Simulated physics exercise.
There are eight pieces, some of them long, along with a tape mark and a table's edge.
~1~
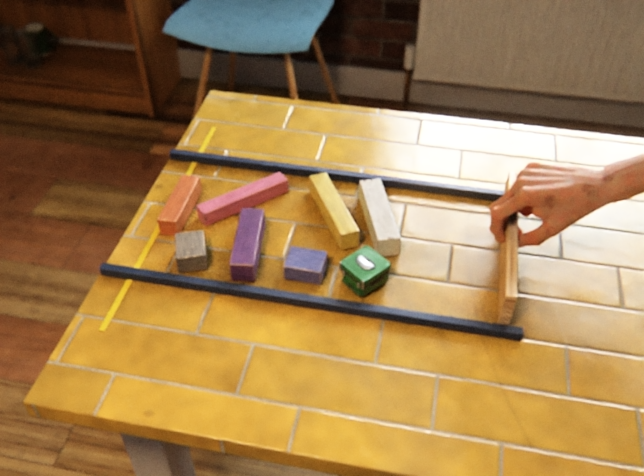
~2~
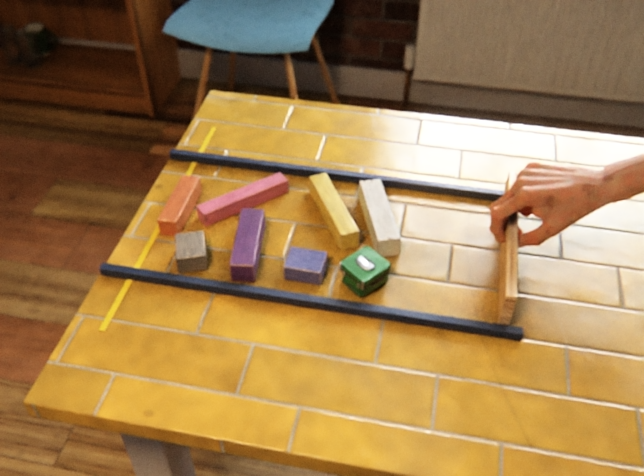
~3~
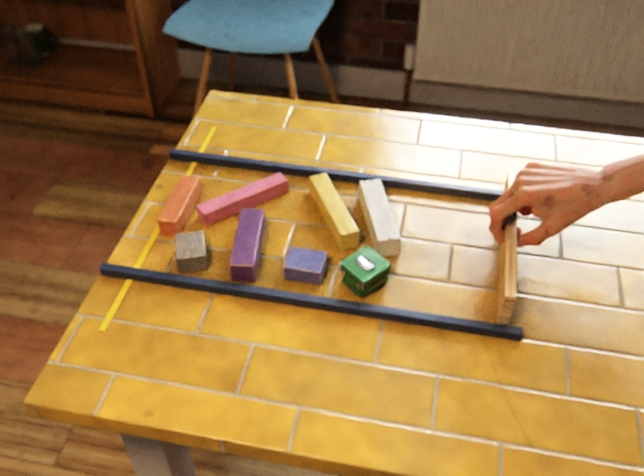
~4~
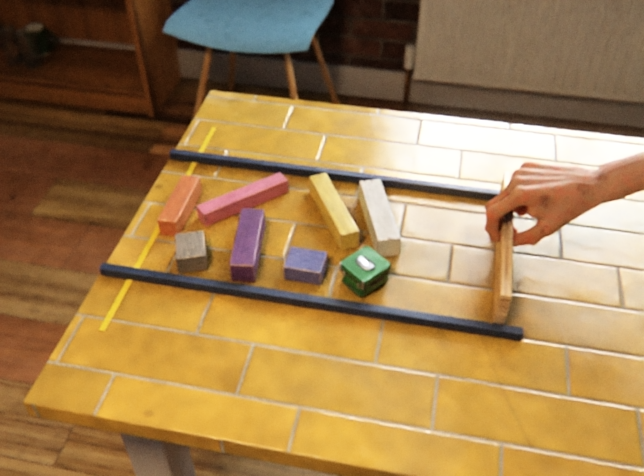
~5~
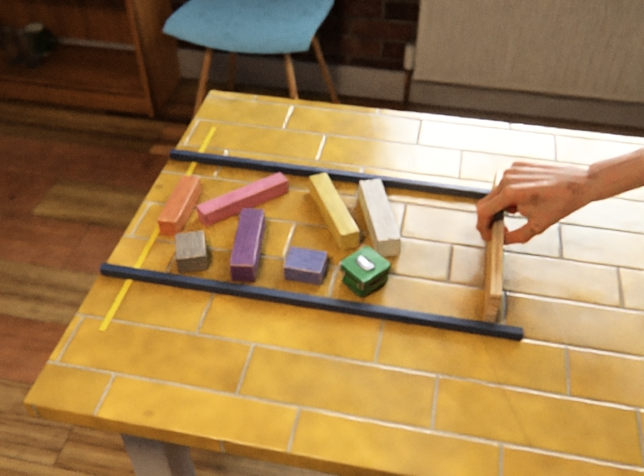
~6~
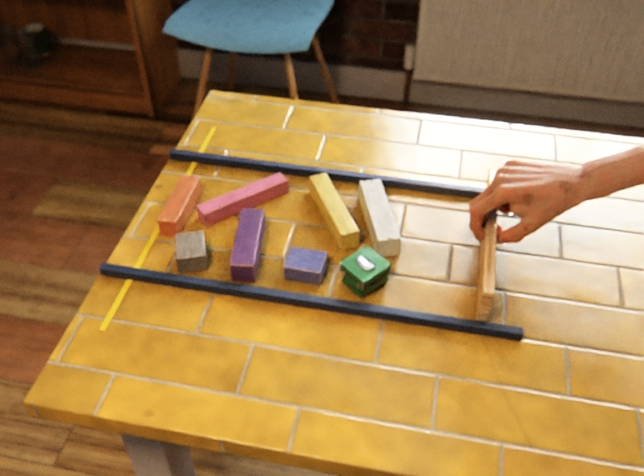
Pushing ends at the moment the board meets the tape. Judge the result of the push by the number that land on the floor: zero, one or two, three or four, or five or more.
Odds are the fallen group will hold five or more.
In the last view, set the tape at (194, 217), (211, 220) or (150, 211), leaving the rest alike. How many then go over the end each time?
Counts per try: 4; 2; 7.
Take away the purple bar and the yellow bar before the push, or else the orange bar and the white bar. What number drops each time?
The count is 3 in the first case and 4 in the second.
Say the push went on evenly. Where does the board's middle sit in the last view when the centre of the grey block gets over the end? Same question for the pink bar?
Near (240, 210), then near (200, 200).
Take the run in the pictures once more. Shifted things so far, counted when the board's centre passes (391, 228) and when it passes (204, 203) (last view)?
The count is 2 at the first point and 8 at the second.
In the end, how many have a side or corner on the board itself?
It touches 2.
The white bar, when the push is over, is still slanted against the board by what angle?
The angle comes out near 0 degrees.
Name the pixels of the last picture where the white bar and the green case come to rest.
Reading them off: First (165, 187); then (124, 247).
Soon after, none off yet; orange bar at rest near (180, 205); grey block at rest near (191, 252); pink bar at rest near (244, 199).
In the end, the number that fall off is five or more; gone, blue block, purple bar, pink bar, grey block and orange bar.
